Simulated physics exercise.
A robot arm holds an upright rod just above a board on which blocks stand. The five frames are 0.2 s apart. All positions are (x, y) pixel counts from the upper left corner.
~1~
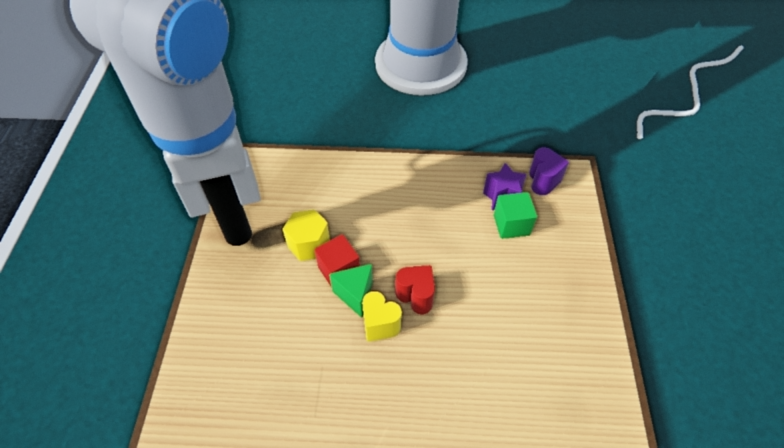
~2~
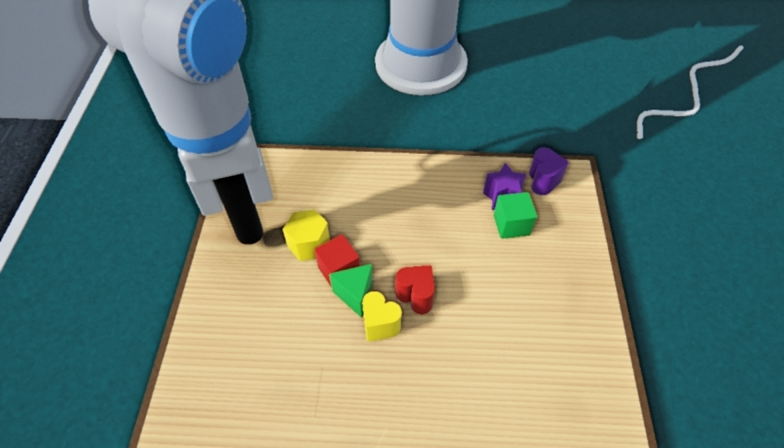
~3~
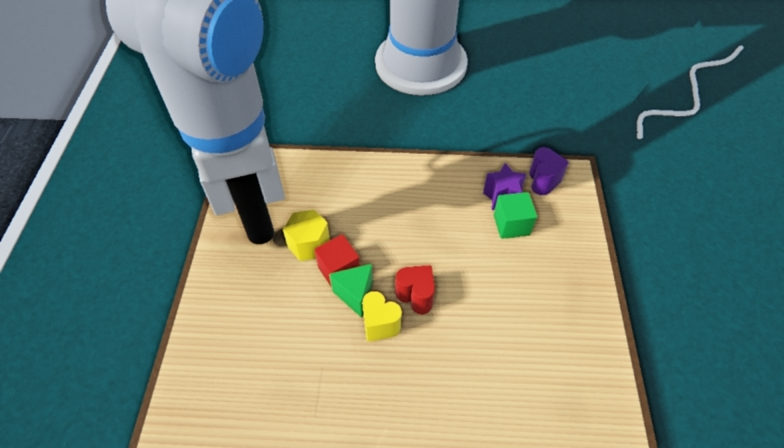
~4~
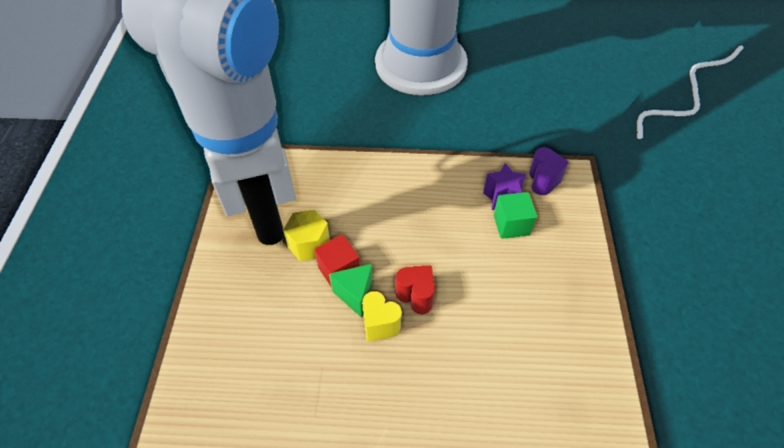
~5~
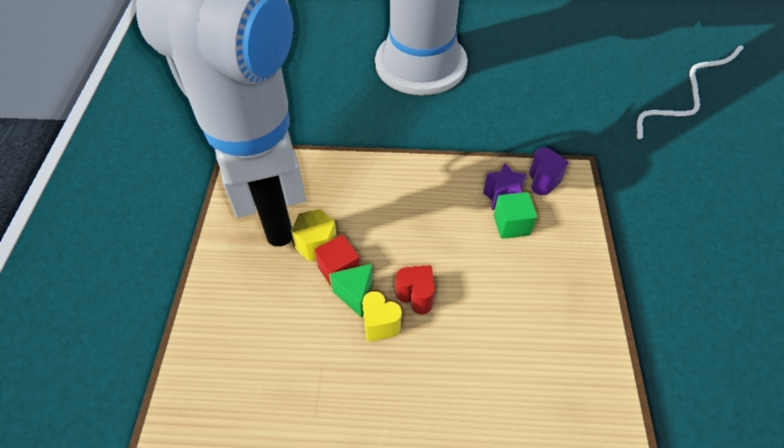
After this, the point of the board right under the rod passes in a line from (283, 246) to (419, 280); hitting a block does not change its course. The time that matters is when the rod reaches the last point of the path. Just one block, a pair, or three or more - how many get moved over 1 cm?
Count: Three or more.
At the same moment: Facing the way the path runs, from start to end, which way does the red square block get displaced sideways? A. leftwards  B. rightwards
The correct letter is B.
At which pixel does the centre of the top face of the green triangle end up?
At (362, 305).
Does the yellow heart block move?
Yes
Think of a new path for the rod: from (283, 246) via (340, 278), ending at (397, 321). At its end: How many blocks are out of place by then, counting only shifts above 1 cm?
There will be three or more blocks displaced.
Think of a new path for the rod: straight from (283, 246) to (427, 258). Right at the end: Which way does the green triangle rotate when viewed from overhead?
Prediction: Clockwise.
What follows on the original path. One third of the way, rod (326, 247); yellow hexagonal block (352, 221), turned 60° anticlockwise; red square block (349, 260), turned 25° clockwise; green triangle (357, 285); yellow heart block (382, 312).
Two thirds of the way, rod (373, 258); yellow hexagonal block (365, 219), turned 85° anticlockwise; red square block (382, 281), turned 70° clockwise; green triangle (363, 304), turned 55° clockwise; yellow heart block (389, 326), turned 45° anticlockwise; red heart block (427, 285).
At the end, rod (420, 270); yellow hexagonal block (365, 219), turned 85° anticlockwise; red square block (398, 288), turned 130° clockwise; green triangle (362, 305), turned 60° clockwise; yellow heart block (388, 327), turned 50° anticlockwise; red heart block (438, 292), turned 40° anticlockwise.
